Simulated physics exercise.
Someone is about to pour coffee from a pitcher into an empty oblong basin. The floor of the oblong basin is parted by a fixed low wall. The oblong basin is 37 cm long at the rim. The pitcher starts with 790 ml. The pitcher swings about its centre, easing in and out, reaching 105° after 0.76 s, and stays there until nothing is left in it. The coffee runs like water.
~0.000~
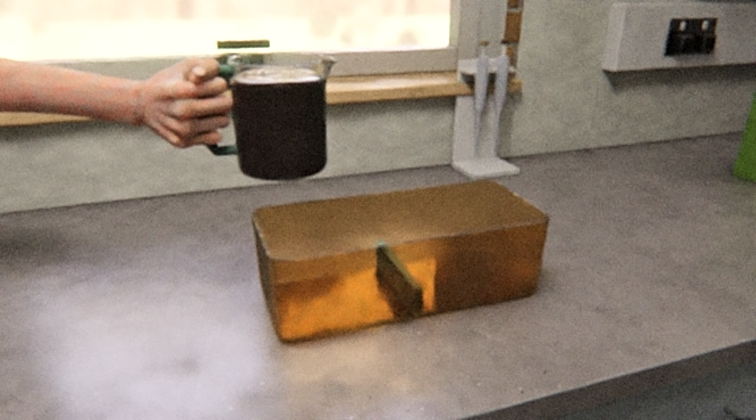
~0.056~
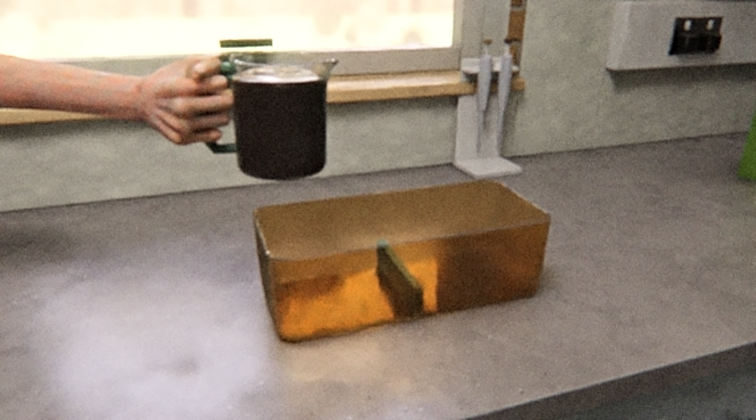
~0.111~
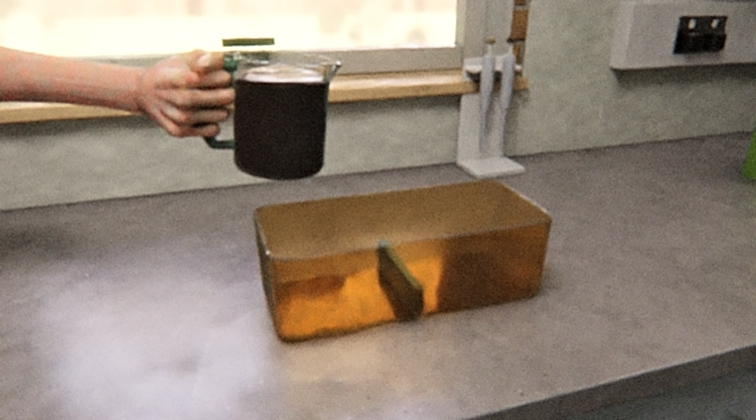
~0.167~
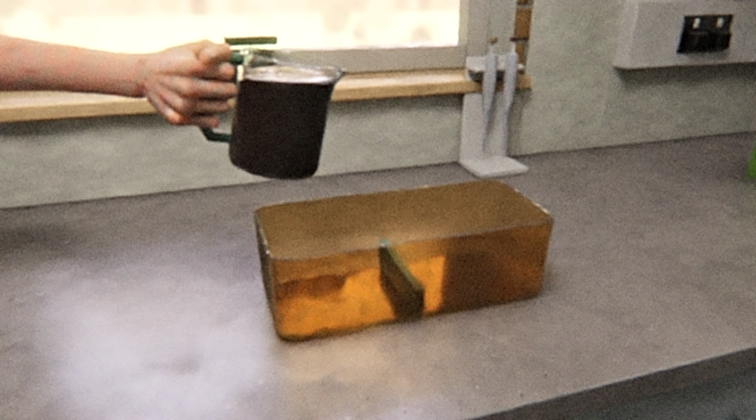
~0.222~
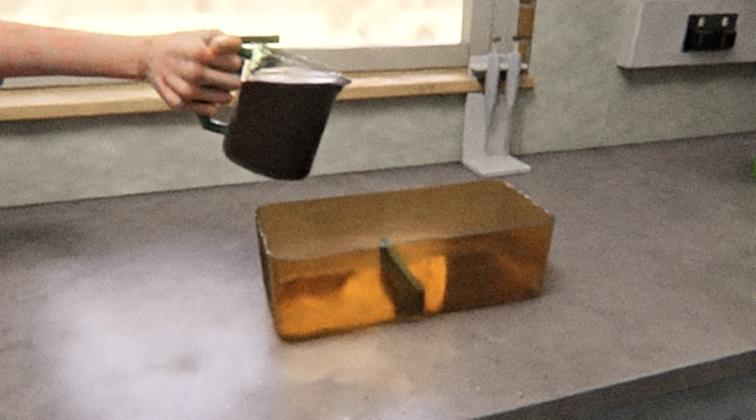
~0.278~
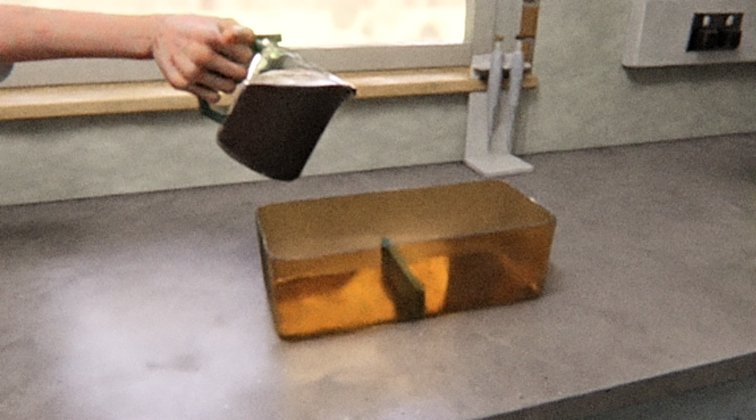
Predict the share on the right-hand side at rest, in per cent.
About 38 per cent.
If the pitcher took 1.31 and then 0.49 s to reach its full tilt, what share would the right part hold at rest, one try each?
In turn about 50 and 30 per cent.
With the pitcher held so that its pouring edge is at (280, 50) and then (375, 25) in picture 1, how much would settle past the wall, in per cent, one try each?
First 5, then 90 per cent.
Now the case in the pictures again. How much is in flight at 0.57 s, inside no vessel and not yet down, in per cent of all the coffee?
About 22 per cent.
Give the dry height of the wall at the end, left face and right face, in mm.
Left about 22 mm, right about 30 mm.
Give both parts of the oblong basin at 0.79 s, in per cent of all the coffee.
Near 34 on the left, 30 on the right.
Then, 0.57 s in, the tilt is 90° and 64 per cent is still to pour, 4 is left of the wall and 9 right of it.
Then, 0.79 s in, the tilt is 105° and 19 per cent is still to pour, 34 is left of the wall and 31 right of it.
Then, 1.01 s in, the tilt is 105° and 3 per cent is still to pour, 54 is left of the wall and 37 right of it.
Then, 1.26 s in, the tilt is 105° and 0 per cent is still to pour, 60 is left of the wall and 38 right of it.
Finally, 61 per cent lies left of the wall, 38 right of it and 1 outside.
